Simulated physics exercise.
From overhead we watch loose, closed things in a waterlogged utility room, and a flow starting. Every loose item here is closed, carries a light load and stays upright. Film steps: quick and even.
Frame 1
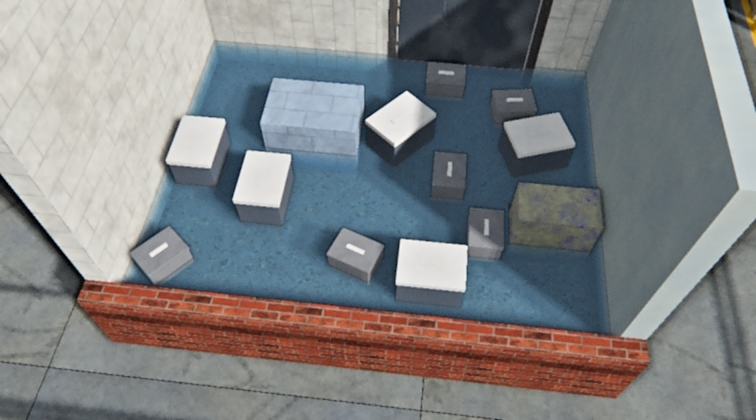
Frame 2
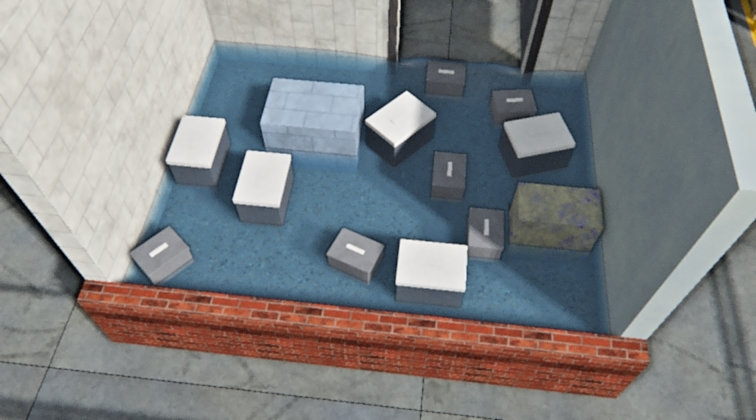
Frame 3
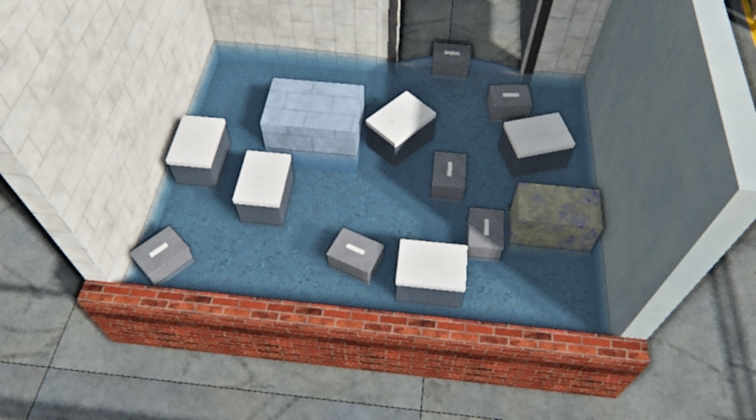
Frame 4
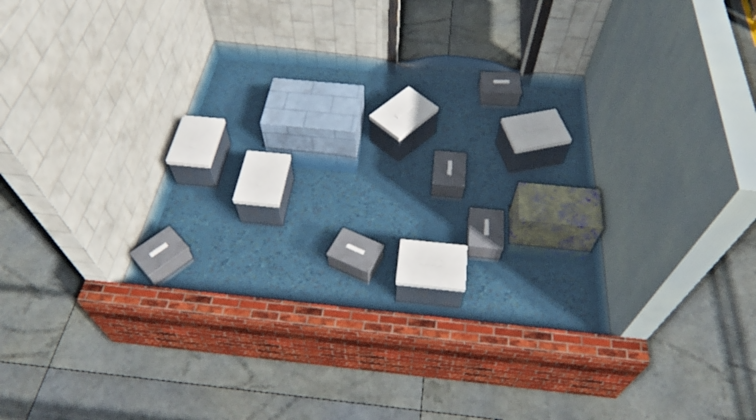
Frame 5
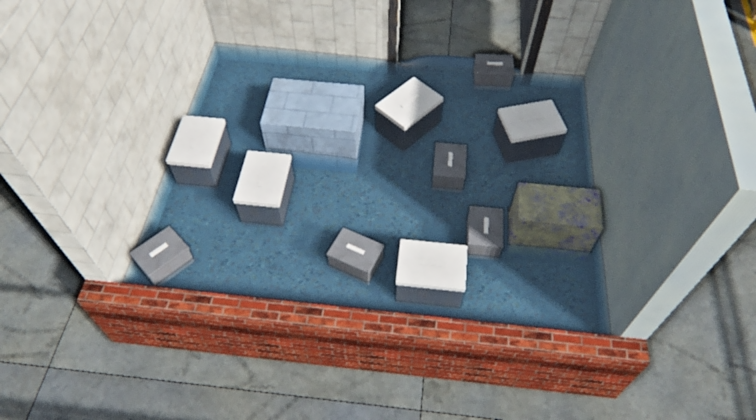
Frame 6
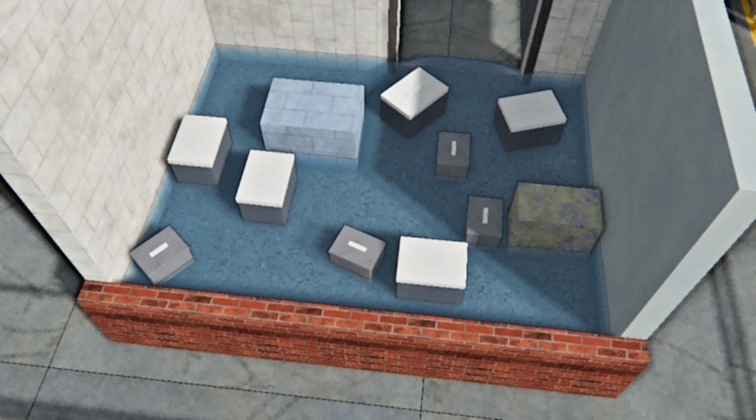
Small gray boxes float out through an open doorway as nearby white-topped ones drift after them.
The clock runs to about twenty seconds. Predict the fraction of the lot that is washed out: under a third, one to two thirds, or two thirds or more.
Honestly, the part swept out lands in the top band of thirds.
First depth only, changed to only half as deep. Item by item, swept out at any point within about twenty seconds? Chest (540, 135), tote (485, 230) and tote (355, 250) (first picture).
Notes - A: Lost; B: Still there; C: Still there.
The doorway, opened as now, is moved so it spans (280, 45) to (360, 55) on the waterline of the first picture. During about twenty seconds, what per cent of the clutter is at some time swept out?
My figure is 50 in a hundred.
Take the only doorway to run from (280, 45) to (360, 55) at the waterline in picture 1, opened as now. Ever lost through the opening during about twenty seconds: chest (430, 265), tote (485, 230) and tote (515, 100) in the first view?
Remains, remains, escapes.
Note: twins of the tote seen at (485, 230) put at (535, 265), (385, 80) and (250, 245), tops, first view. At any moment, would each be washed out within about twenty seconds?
Lab note - results by position: Exited, exited, retained.
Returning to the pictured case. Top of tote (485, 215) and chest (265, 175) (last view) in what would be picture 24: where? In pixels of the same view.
(530, 169) and (336, 163), roughly.
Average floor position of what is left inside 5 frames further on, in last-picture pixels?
Their centre sits close to (389, 184) on the floor of the last picture.
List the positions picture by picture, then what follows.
In the first picture, a chest at (401, 117) floats; a chest at (540, 133) floats; 0 of 11 have shifted.
In the second picture, a chest at (401, 117), afloat; a chest at (540, 133) floats; 1 of 11 have shifted.
In the third picture, a chest at (401, 117), afloat; a chest at (539, 133), afloat; 2 of 11 have shifted.
In the fourth picture, a chest at (404, 111) floats, close to its start; a chest at (536, 129), afloat, close to its start; 4 of 11 have shifted.
In the fifth picture, a chest at (410, 101), afloat, close to its start; a chest at (532, 119), afloat, close to its start; 5 of 11 have shifted.
In the sixth picture, a chest at (415, 91) floats, a stride from its start; a chest at (532, 109), afloat, a stride from its start; 6 of 11 have shifted.
A moment on, 3 of 11 are out; 8 afloat.
Next, 5 of 11 are out; 6 afloat.
Later, 7 of 11 are out; 3 afloat.
In the end, 9 of 11 are out; 2 afloat.
